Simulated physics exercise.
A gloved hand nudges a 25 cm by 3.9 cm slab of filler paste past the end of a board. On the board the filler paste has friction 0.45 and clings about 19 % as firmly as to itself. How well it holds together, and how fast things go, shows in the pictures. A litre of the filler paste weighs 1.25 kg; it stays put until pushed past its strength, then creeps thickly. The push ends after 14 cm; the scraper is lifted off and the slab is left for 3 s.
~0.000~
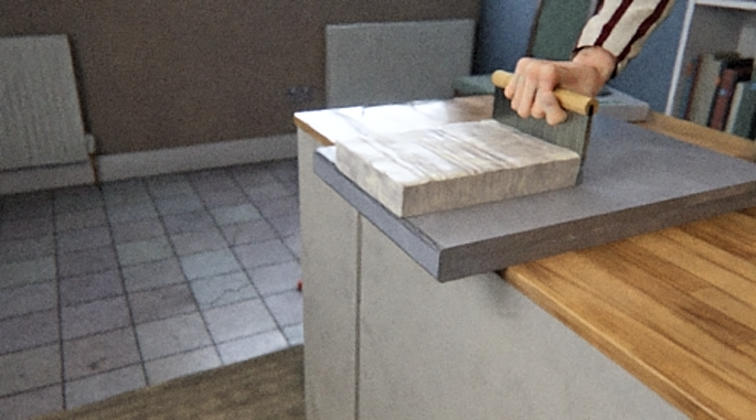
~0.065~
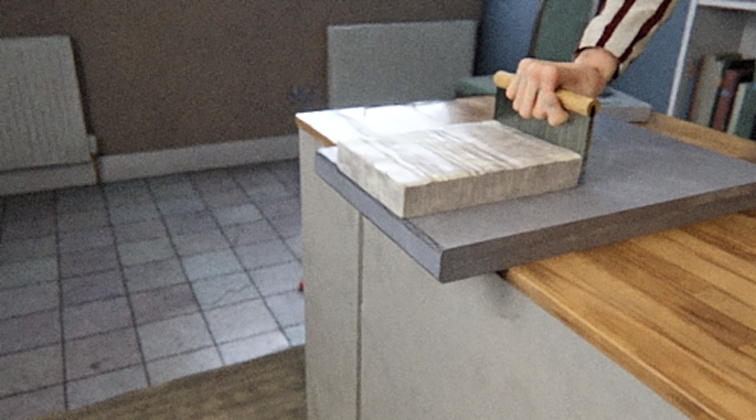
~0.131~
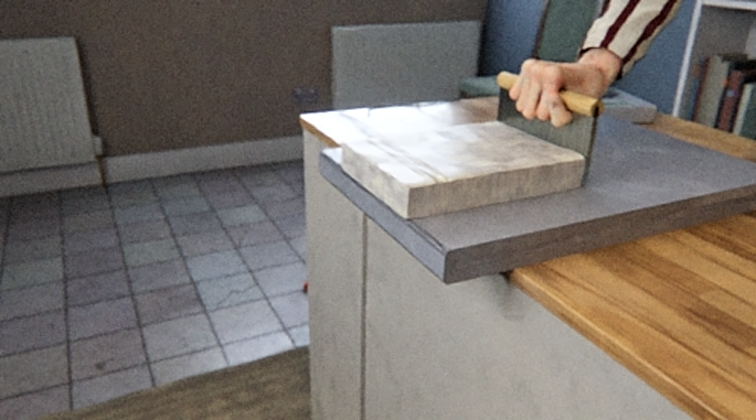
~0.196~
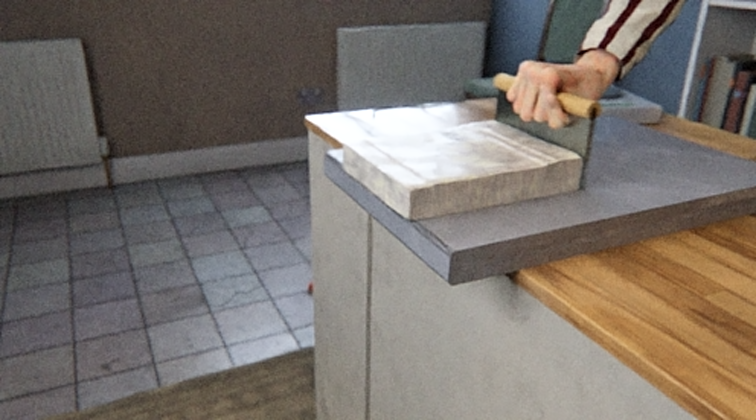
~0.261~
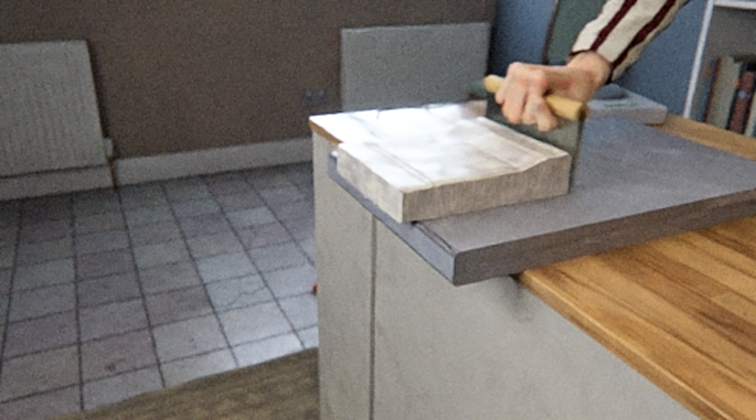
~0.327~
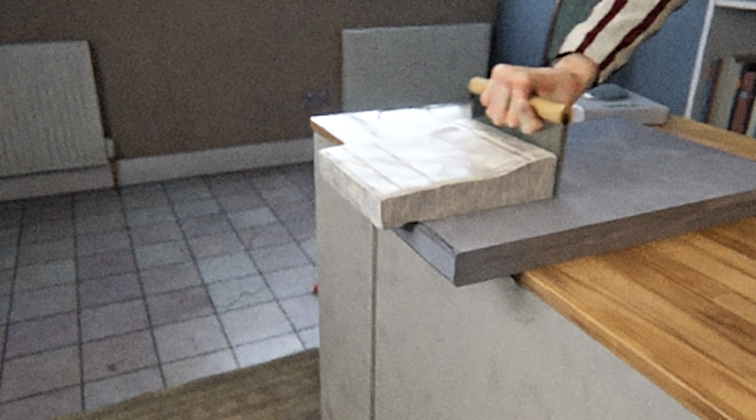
A pale, thick rectangular slab with a whitish, streaky top sits on a dark grey board at the corner of a wooden counter, seen from slightly above in a room with a tiled floor. A hand in a striped sleeve grips a scraper's wooden handle behind the slab, with pale radiators beyond. The camera drifts slightly as the hand, at first still, pushes the slab leftward, partly over the board's edge.
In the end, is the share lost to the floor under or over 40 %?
Expect over 40 %.
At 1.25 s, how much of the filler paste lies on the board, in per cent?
Some 50 per cent.
After 0.60 s, 50 % lies on the board and 0 % has fallen.
After 0.93 s, 50 % lies on the board and 48 % has fallen.
After 1.25 s, 50 % lies on the board and 48 % has fallen.
After 1.57 s, 50 % lies on the board and 48 % has fallen.
After 3.57 s, 50 % lies on the board and 48 % has fallen.
